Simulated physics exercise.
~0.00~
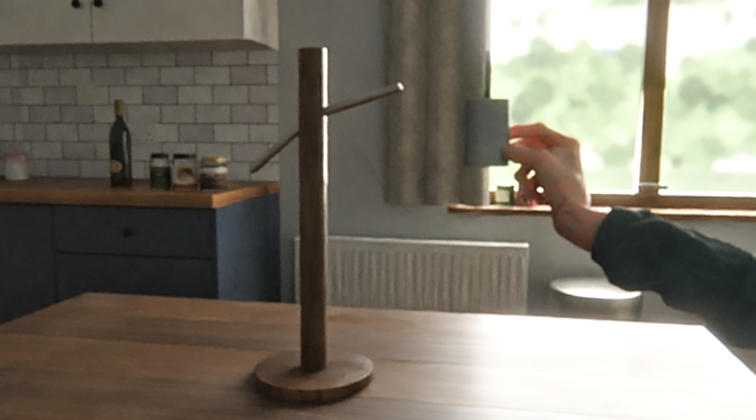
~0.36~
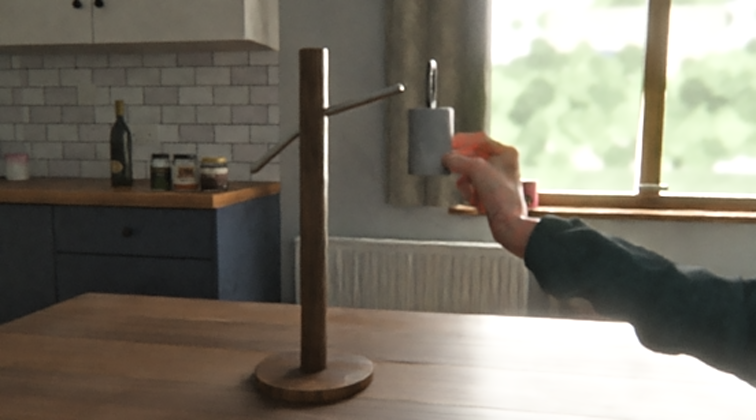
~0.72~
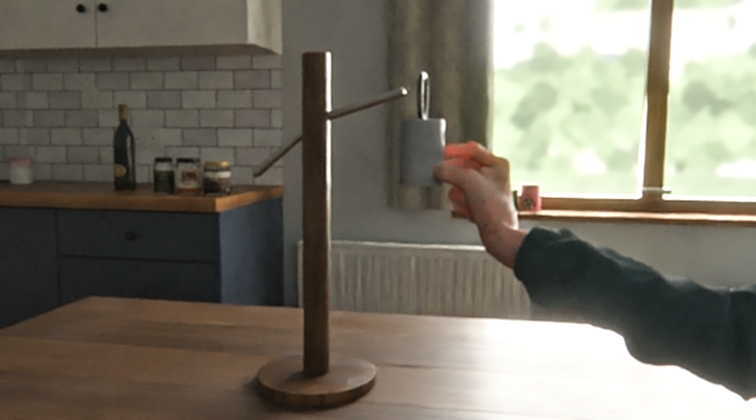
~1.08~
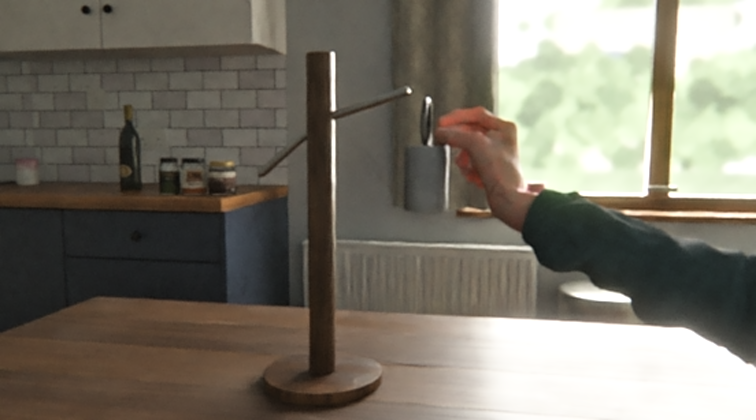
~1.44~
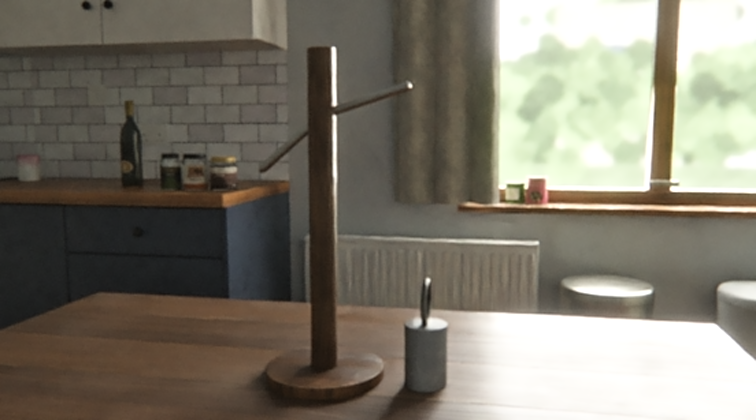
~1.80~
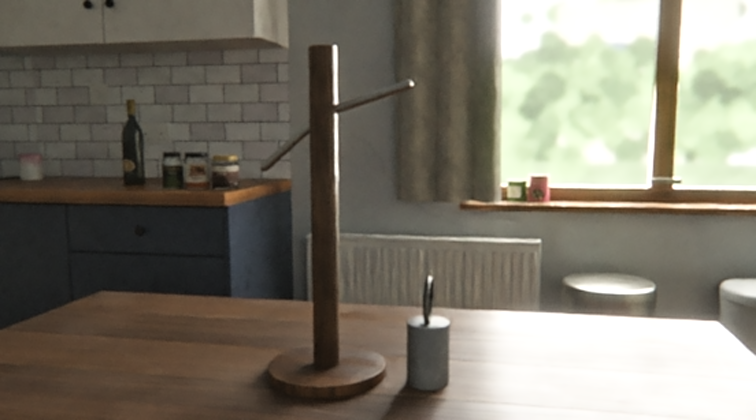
In a kitchen, a hand carried a small grey lantern leftward to the raised arm of a wooden peg stand and let go, but the lantern dropped and ended up standing upright on the table beside the stand's base.
